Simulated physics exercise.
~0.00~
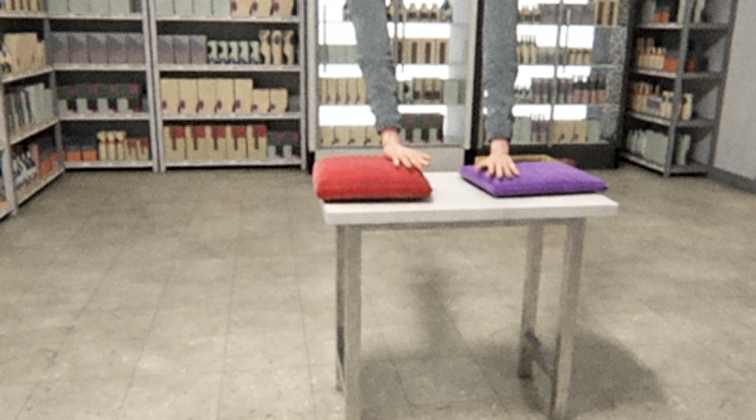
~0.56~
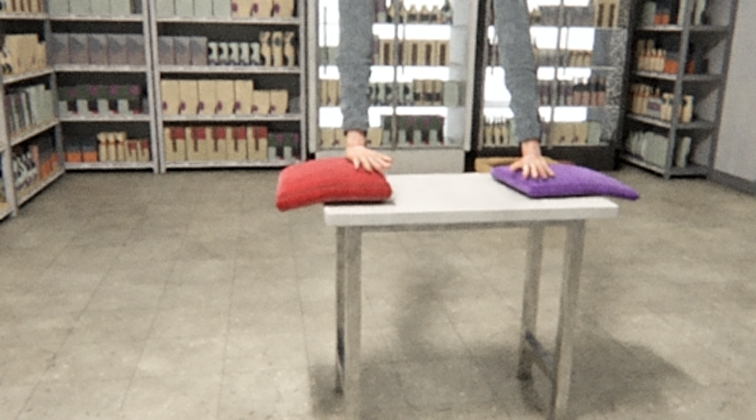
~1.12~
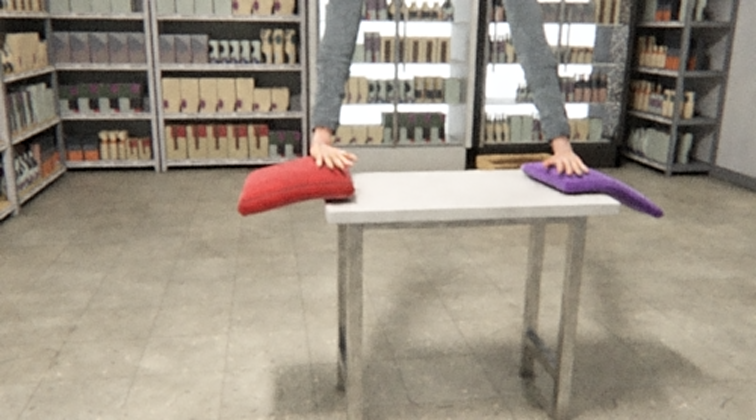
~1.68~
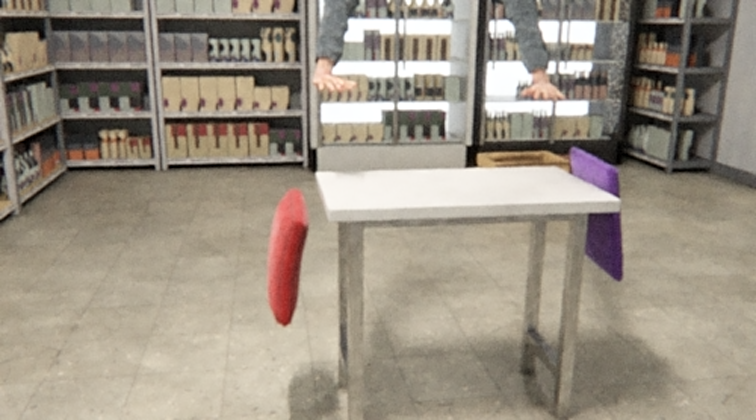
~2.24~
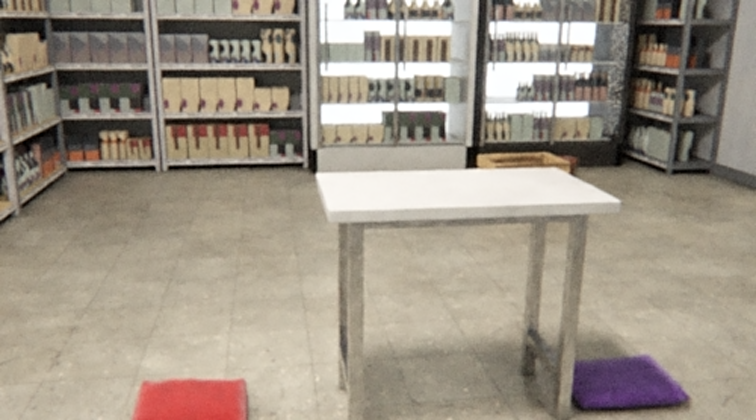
A red cushion and a purple seat pad lie side by side on a small white-topped bench with metal legs, seen from the front in a room lined with stocked shelves and lit cabinets. Two hands reach down from above, one resting on each. The hands slide them apart, the red one to the left and the purple one to the right, until both hang over the ends. The hands lift away as both tip over the edges and drop. At the end, the cushion lies on the floor at left and the pad by the bench's right legs.
